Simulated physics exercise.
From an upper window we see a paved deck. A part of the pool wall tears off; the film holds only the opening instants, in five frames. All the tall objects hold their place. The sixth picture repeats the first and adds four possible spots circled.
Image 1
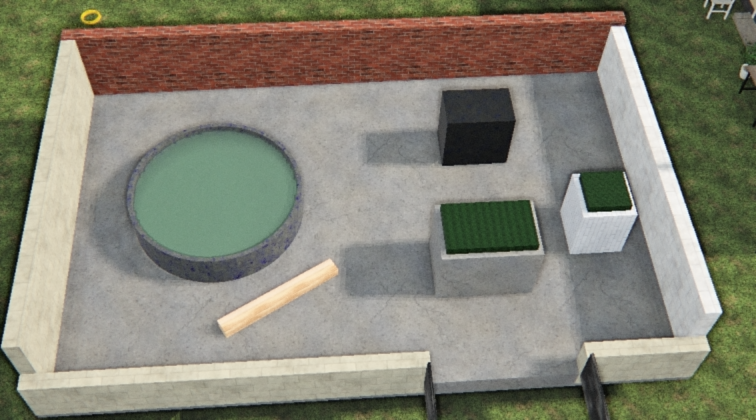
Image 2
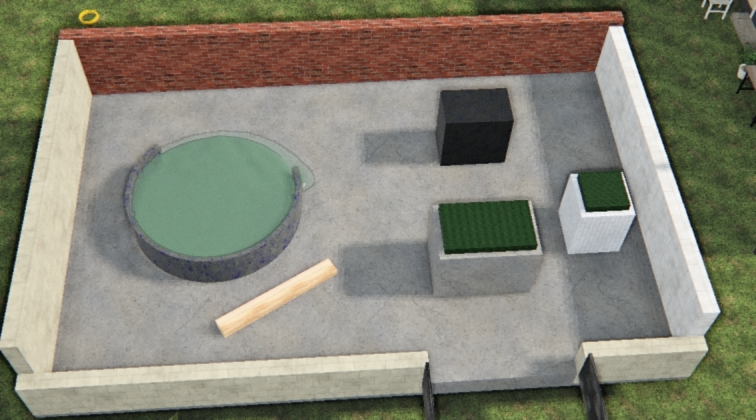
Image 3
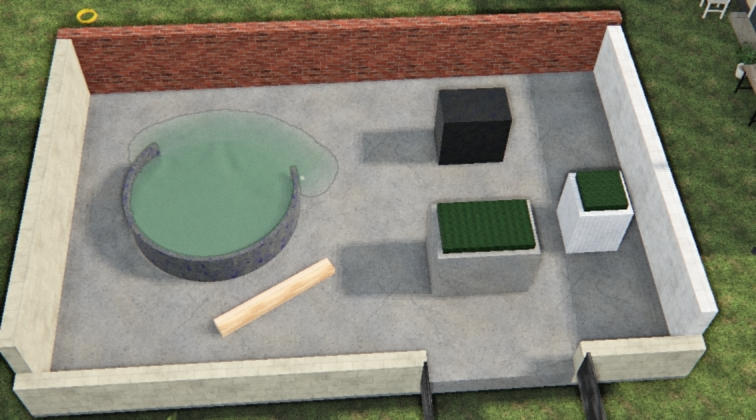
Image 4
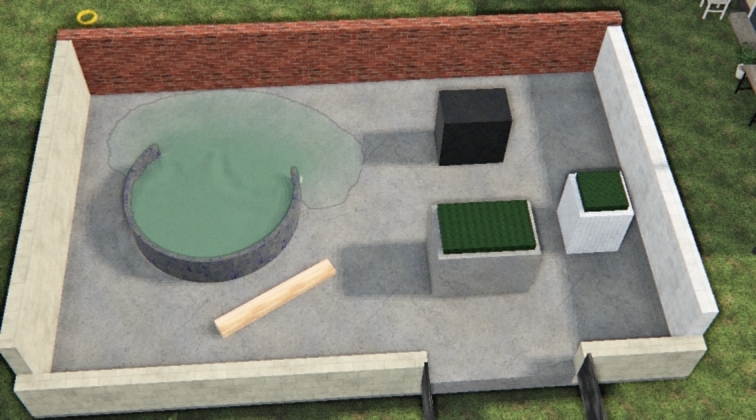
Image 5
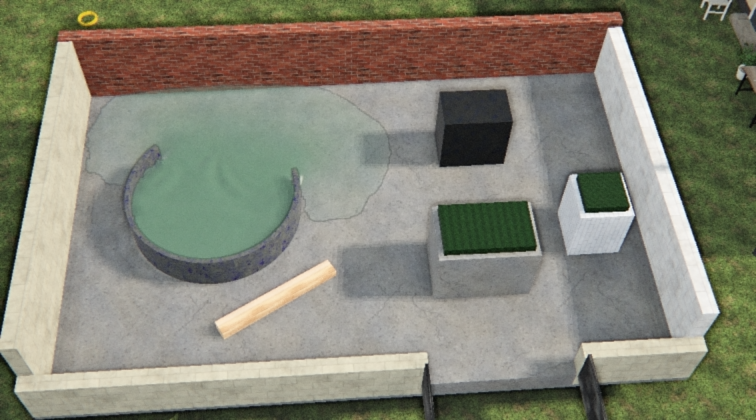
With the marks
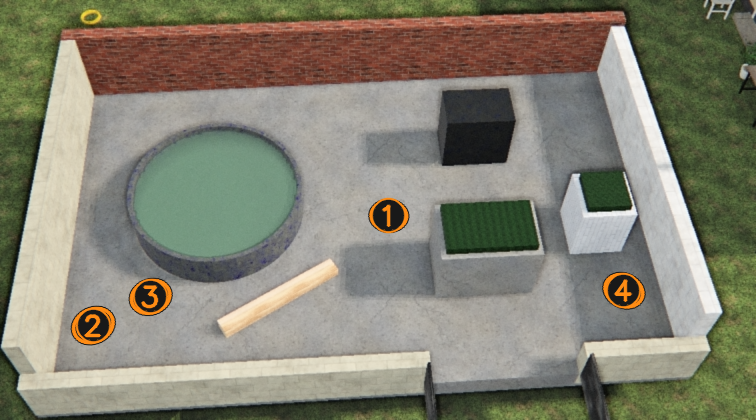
A paved deck, seen from above, is enclosed by a red brick wall at the back and pale low walls on the other sides, with an opening at the front right. A round grey-walled pool of green water stands left, a pale wooden beam before it, and black, grey and white blocks right, two green-topped. The pool's back wall disappears and water spreads backward and sideways across the paving.
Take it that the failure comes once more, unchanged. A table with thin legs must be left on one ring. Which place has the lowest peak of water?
4 works best here.
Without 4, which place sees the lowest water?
1 it is.
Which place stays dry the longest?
4.
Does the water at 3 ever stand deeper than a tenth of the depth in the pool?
Yes.
On the marked copy, 1 at (388, 215); 2 at (93, 325); 3 at (150, 296); 4 at (623, 290).
With 1, the water peaks at about 15 % of the depth that stood in the pool.
With 2, the water peaks at about 29 % of the depth that stood in the pool.
With 3, the water peaks at about 27 % of the depth that stood in the pool.
With 4, the water peaks at about 6 % of the depth that stood in the pool.
